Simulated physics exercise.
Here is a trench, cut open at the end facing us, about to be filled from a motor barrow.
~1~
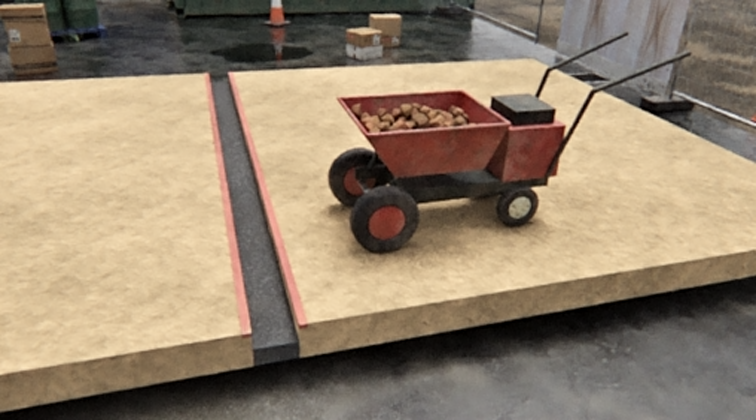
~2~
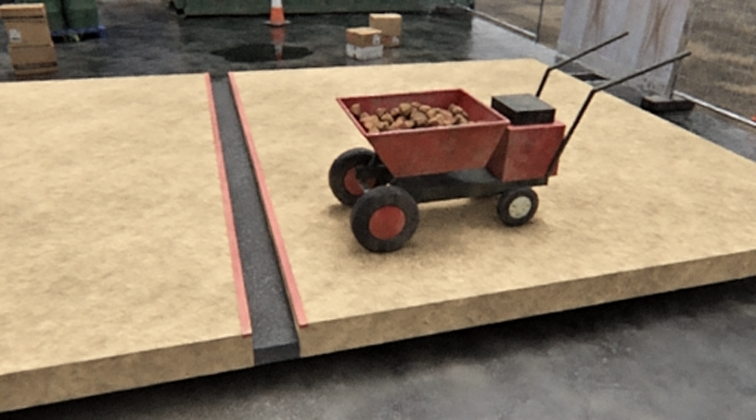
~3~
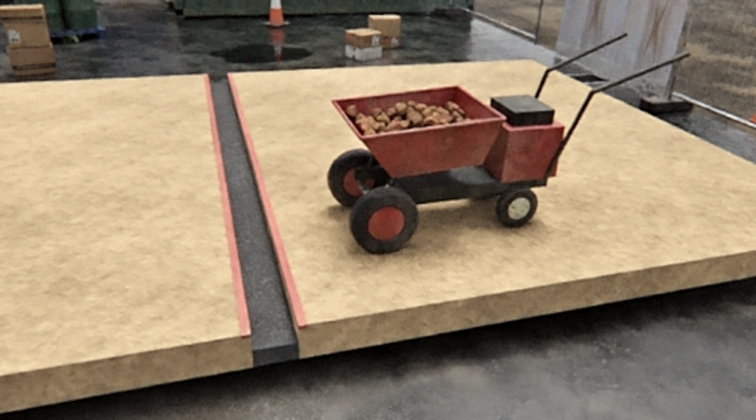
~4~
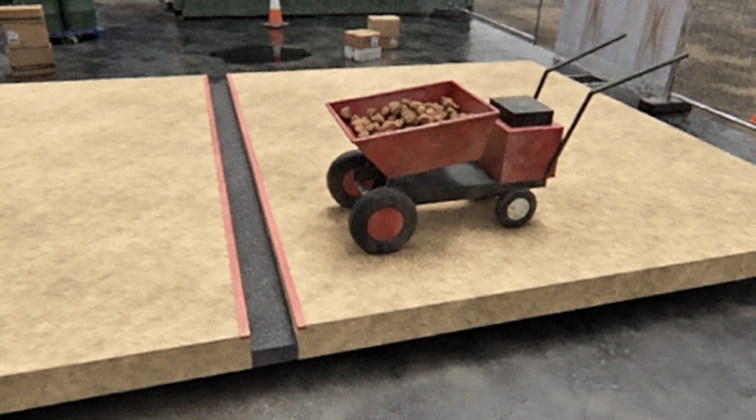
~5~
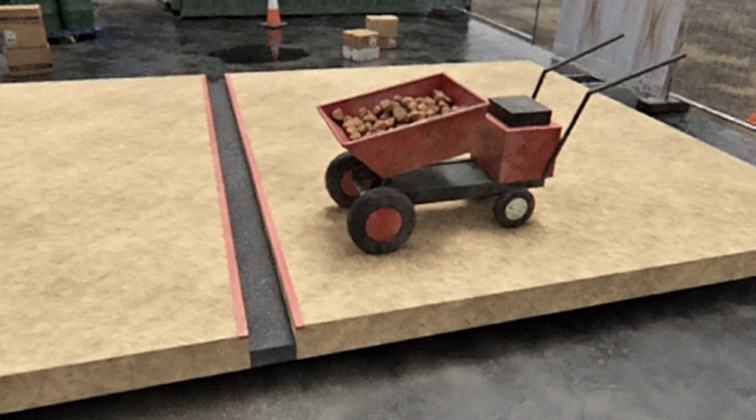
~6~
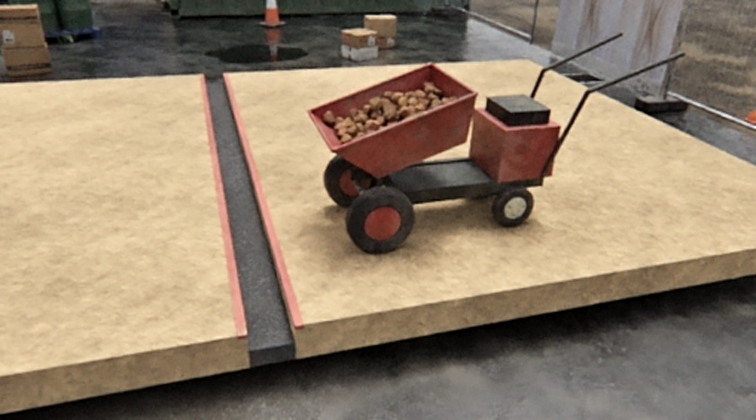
The red skip of a motor barrow tilts gradually toward the trench on the left, carrying brown clods.
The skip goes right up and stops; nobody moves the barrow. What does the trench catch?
In the trench: More than half.
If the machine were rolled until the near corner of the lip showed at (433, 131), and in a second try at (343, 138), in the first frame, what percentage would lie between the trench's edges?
Roughly 20 per cent, and 50 per cent.
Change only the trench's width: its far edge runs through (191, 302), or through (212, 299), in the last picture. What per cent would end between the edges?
About 90 and 80 per cent.
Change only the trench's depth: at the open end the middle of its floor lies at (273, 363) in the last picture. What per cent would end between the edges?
It comes to 80 per cent or so.
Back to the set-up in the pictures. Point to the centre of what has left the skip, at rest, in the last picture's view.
At about (250, 235).
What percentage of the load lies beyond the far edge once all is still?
About 20 per cent.
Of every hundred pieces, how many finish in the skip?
Near 5 %.
Soon after the last picture, skip tipped steeply; all in the skip.
A little later, skip tipped right over; about two thirds in the skip; a stray few short of the trench; about a quarter in or heaped over the trench; a stray few beyond it; a stray few falling.
Later still, skip tipped right over; a small part in the skip; a small part short of the trench; about two thirds in or heaped over the trench; about a quarter beyond it.
At rest, skip tipped right over; a small part in the skip; a small part short of the trench; about two thirds in or heaped over the trench; about a quarter beyond it.
